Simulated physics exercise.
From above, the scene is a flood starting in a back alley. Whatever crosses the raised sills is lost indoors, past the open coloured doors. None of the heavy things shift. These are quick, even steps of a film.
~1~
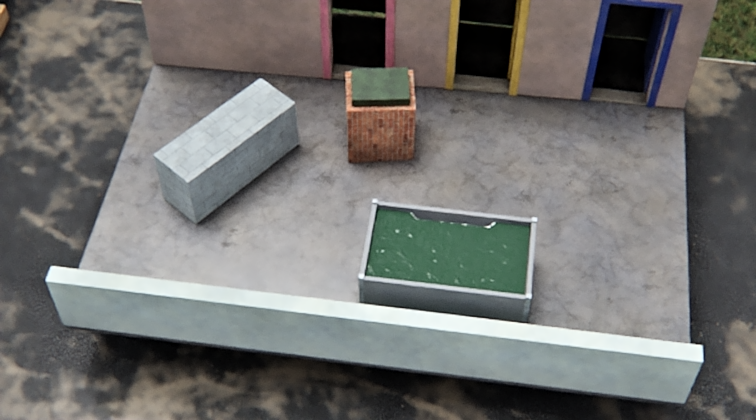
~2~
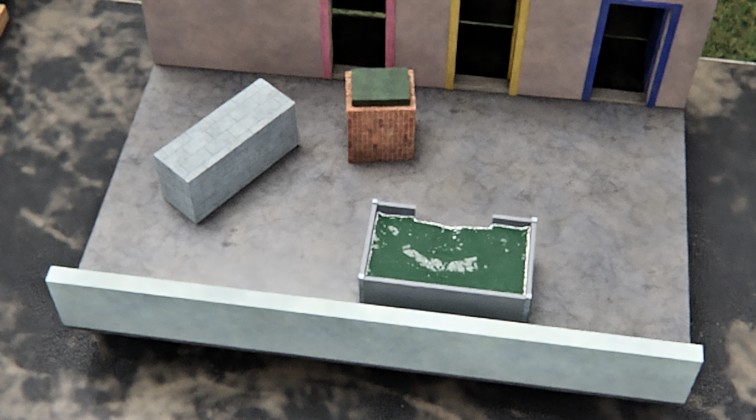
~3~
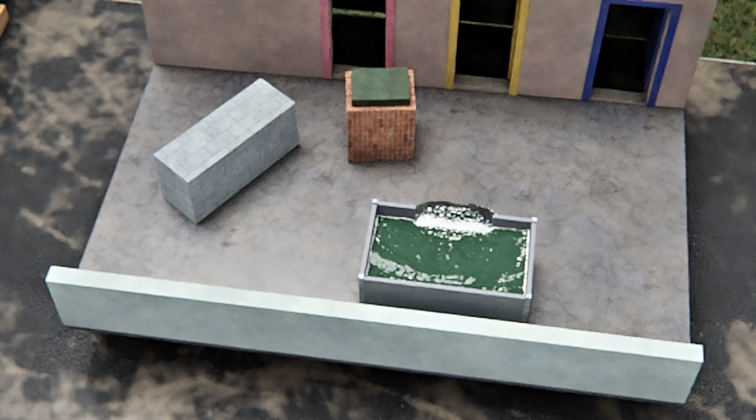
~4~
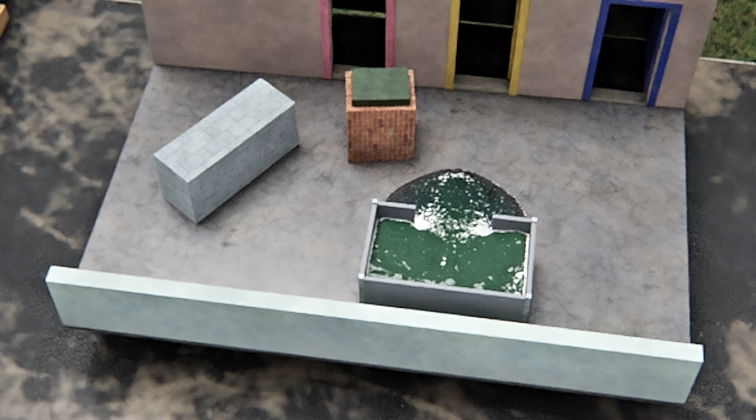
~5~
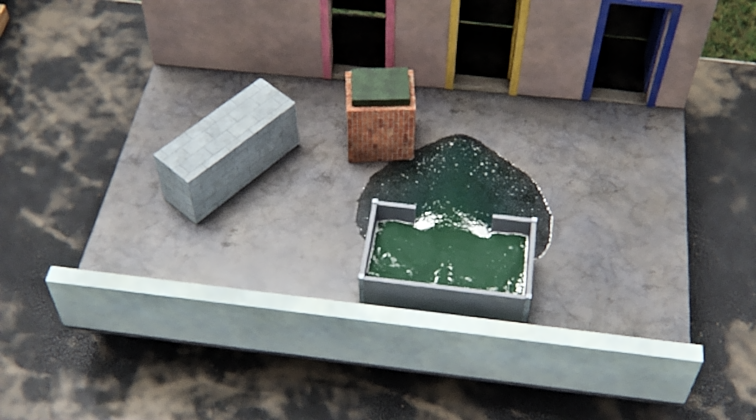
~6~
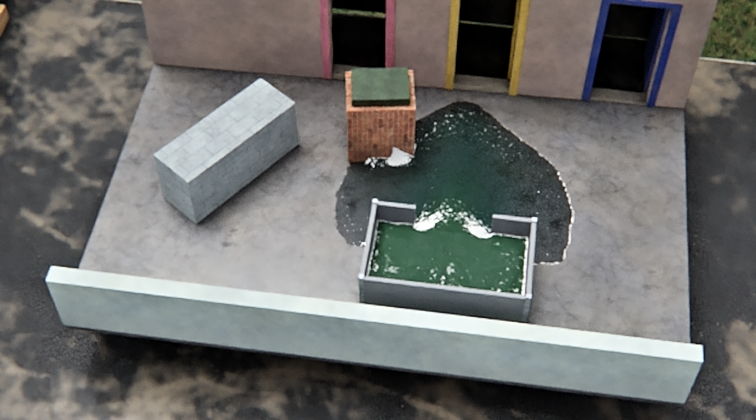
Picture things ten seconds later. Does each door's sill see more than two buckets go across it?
The pink door sees two pails or less, the yellow door sees more than two pails, the blue door sees more than two pails.
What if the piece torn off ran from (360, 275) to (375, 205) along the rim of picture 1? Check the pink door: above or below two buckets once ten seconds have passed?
Then: The pink door falls short.
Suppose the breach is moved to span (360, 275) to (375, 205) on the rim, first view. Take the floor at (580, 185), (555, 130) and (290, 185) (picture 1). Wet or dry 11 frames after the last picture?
Taking the three spots as listed, they end up spared, spared and inundated.
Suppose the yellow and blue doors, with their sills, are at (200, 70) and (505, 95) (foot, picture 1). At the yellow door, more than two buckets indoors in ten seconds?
As I see it, the yellow door stays within limit.
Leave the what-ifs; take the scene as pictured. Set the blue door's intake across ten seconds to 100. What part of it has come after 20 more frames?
My guess is about 75 %.
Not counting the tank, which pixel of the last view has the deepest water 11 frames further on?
It will be deepest around (440, 98).
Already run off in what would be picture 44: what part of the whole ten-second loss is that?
Around 70 % of the total, roughly.
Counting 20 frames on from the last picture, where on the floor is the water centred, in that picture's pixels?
I'd point to (420, 194).
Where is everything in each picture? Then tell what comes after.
In the first frame, still water in the water tank at (449, 252).
In the second frame, water pours out on the water tank's far side and has run to a hidden place.
In the third frame, water pours out on the water tank's far side and has run to (427, 207).
In the fourth frame, water pours out on the water tank's far side and has run to (444, 174).
In the fifth frame, the front is at (453, 139), out from the gap on the water tank's far side.
In the sixth frame, the front is at (462, 106), out from the gap on the water tank's far side.
A moment on, water covers 30 % of the floor; the pink door wet at the sill, nothing in, the yellow door over two buckets in, the blue door not reached.
Next, water covers 45 % of the floor; the pink door wet at the sill, nothing in, the yellow door far over two buckets in, the blue door under two buckets in.
Then, water covers 60 % of the floor; the pink door wet at the sill, nothing in, the yellow door far over two buckets in, the blue door over two buckets in.
Later, water covers 65 % of the floor; the pink door under two buckets in, the yellow door far over two buckets in, the blue door over two buckets in.
In the end, water covers 60 % of the floor; the pink door under two buckets in, the yellow door far over two buckets in, the blue door over two buckets in.
